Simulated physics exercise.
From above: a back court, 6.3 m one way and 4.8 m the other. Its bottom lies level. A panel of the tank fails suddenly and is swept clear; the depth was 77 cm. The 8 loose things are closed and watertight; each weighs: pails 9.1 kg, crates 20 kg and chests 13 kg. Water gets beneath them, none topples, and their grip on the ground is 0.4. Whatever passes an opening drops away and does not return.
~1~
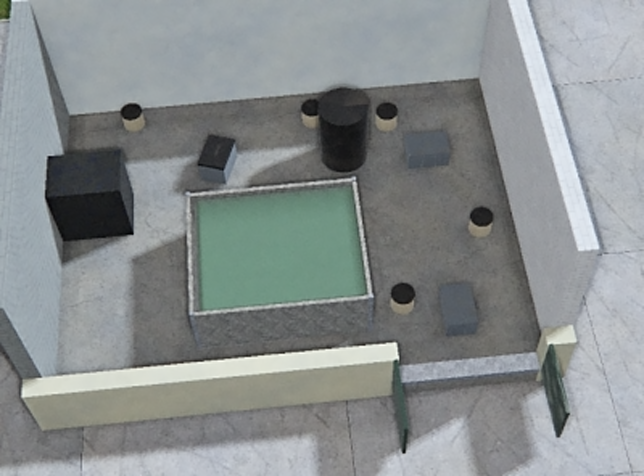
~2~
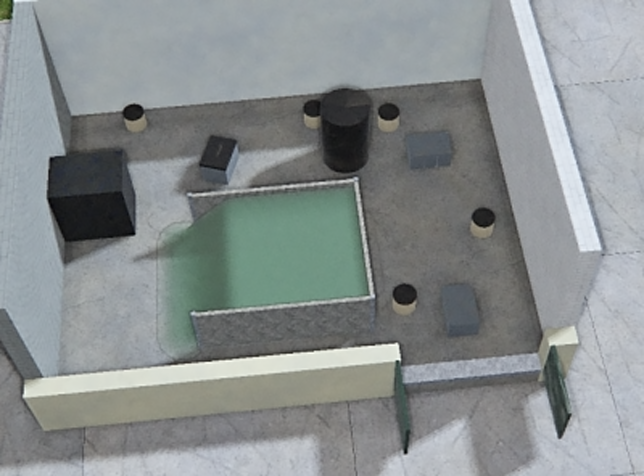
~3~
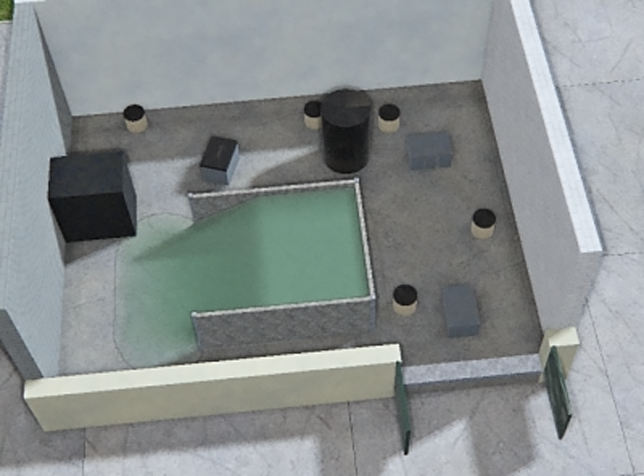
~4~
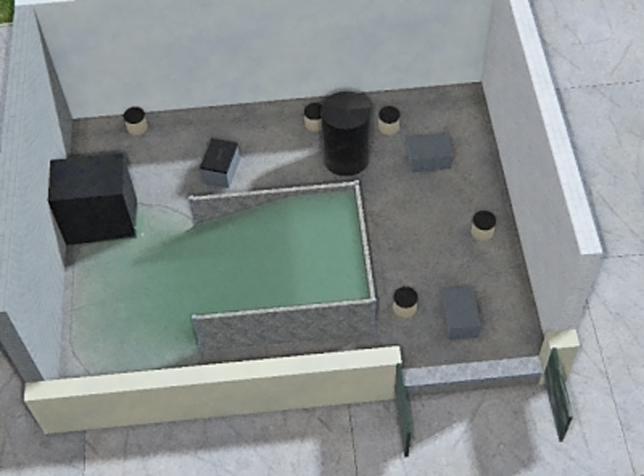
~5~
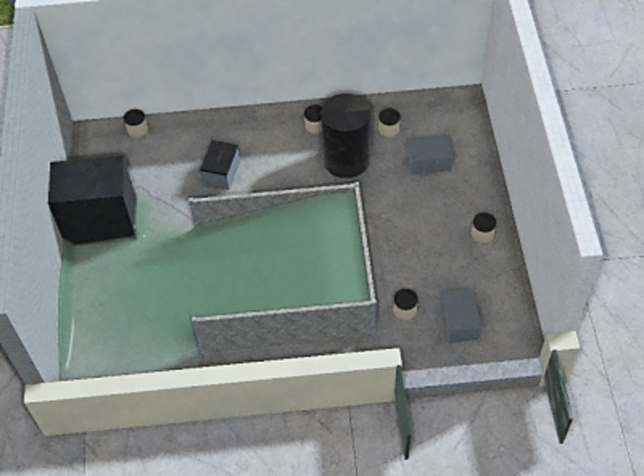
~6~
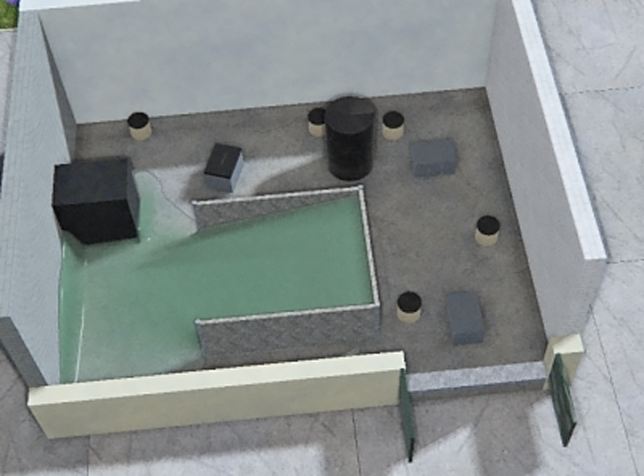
Green water pours out of a square tank through its open left side, spreading leftward over the grey floor to the foot of the black box and the left wall, while the view shifts very slightly. The walled court is seen from above, with an open gate at lower right. Around the tank, a black cylinder, grey boxes and small dark-topped pale pails stay still.
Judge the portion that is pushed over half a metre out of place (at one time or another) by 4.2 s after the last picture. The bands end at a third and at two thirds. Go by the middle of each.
It is from one to two thirds.
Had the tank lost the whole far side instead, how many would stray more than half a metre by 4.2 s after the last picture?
In that case 8 of them.
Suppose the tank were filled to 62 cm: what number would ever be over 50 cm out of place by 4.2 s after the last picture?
Then 2.
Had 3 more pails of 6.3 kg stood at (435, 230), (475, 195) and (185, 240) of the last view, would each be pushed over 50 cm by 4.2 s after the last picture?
In turn: Under, short of it, past it.
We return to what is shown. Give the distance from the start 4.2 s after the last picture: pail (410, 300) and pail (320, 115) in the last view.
In that order: 0 cm, 60 cm.
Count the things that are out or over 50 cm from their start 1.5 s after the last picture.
0 of them.
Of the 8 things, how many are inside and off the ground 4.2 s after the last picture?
At that moment 2.
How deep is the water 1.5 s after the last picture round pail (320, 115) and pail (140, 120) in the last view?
About 0 and 7 cm.
Then, 0.4 s after the last picture 0 of 8 are over 50 cm from their spots; 0 afloat.
Then, 1.5 s after the last picture 0 of 8 are over 50 cm from their spots; 0 afloat.
Then, 2.8 s after the last picture 3 of 8 are over 50 cm from their spots; 1 afloat.
Then, 4.2 s after the last picture 5 of 8 are over 50 cm from their spots, and 5 have been at some point; 2 afloat.
